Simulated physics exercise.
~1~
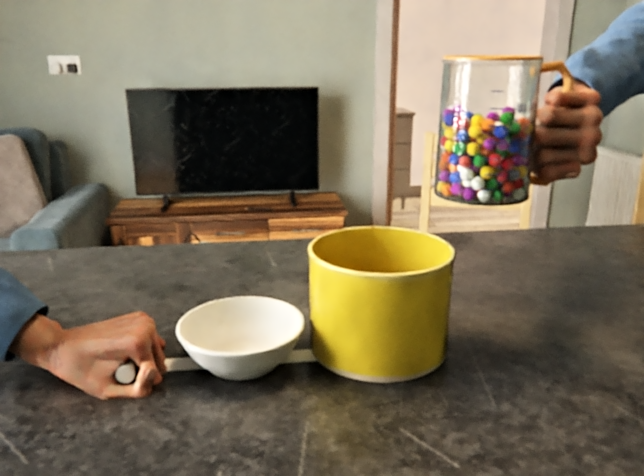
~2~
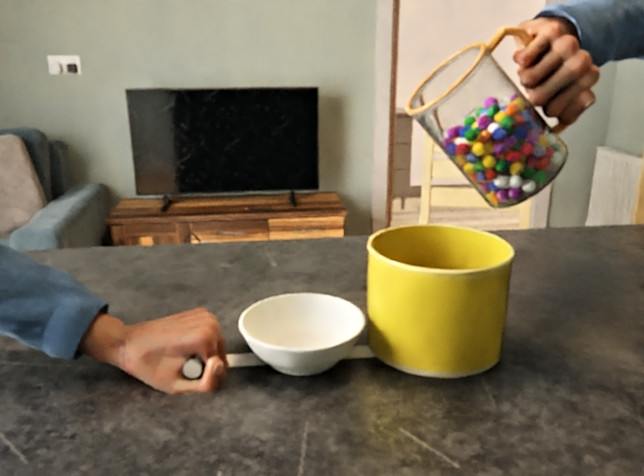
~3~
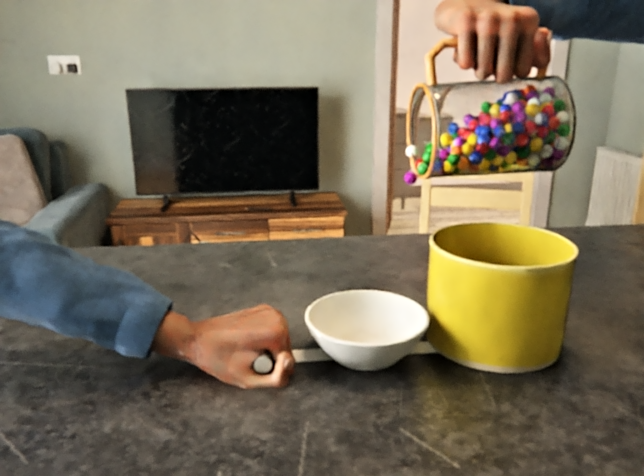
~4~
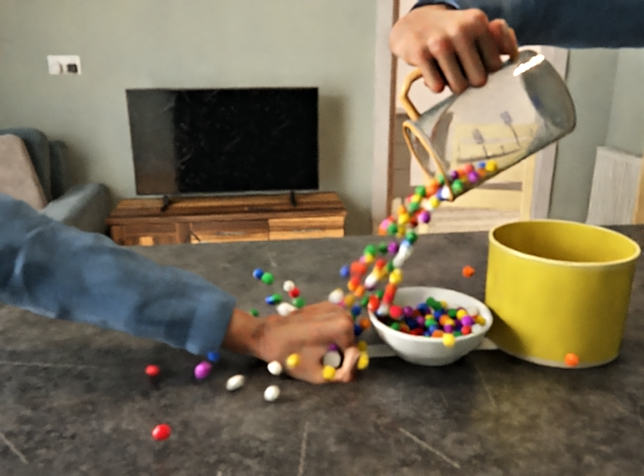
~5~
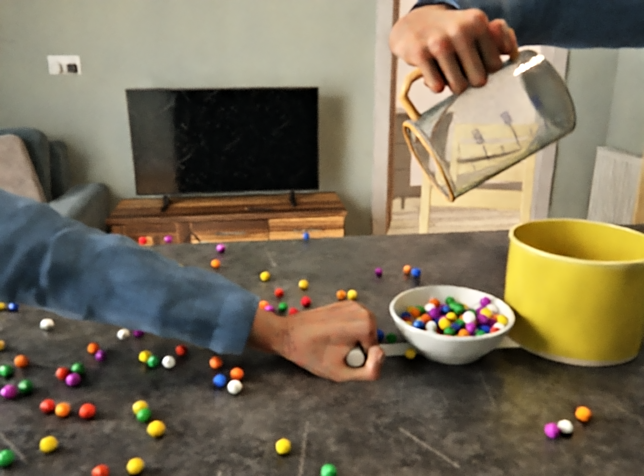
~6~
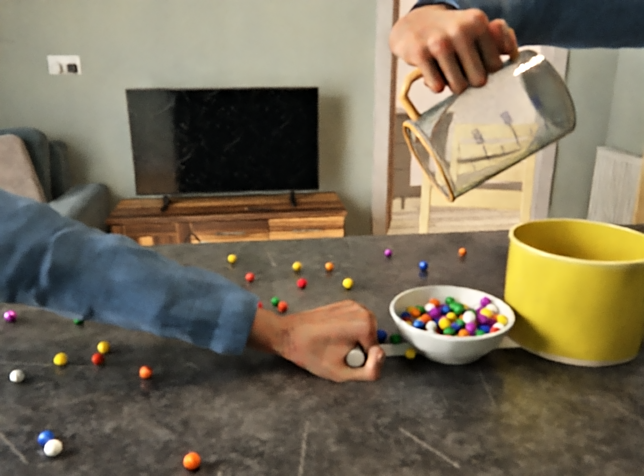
In the video, one hand slides a joined white bowl and yellow pot rightward across a dark table while another tips a clear jug of colorful balls, which spill into the bowl and over the table; the jug ends empty, the pot having caught none.
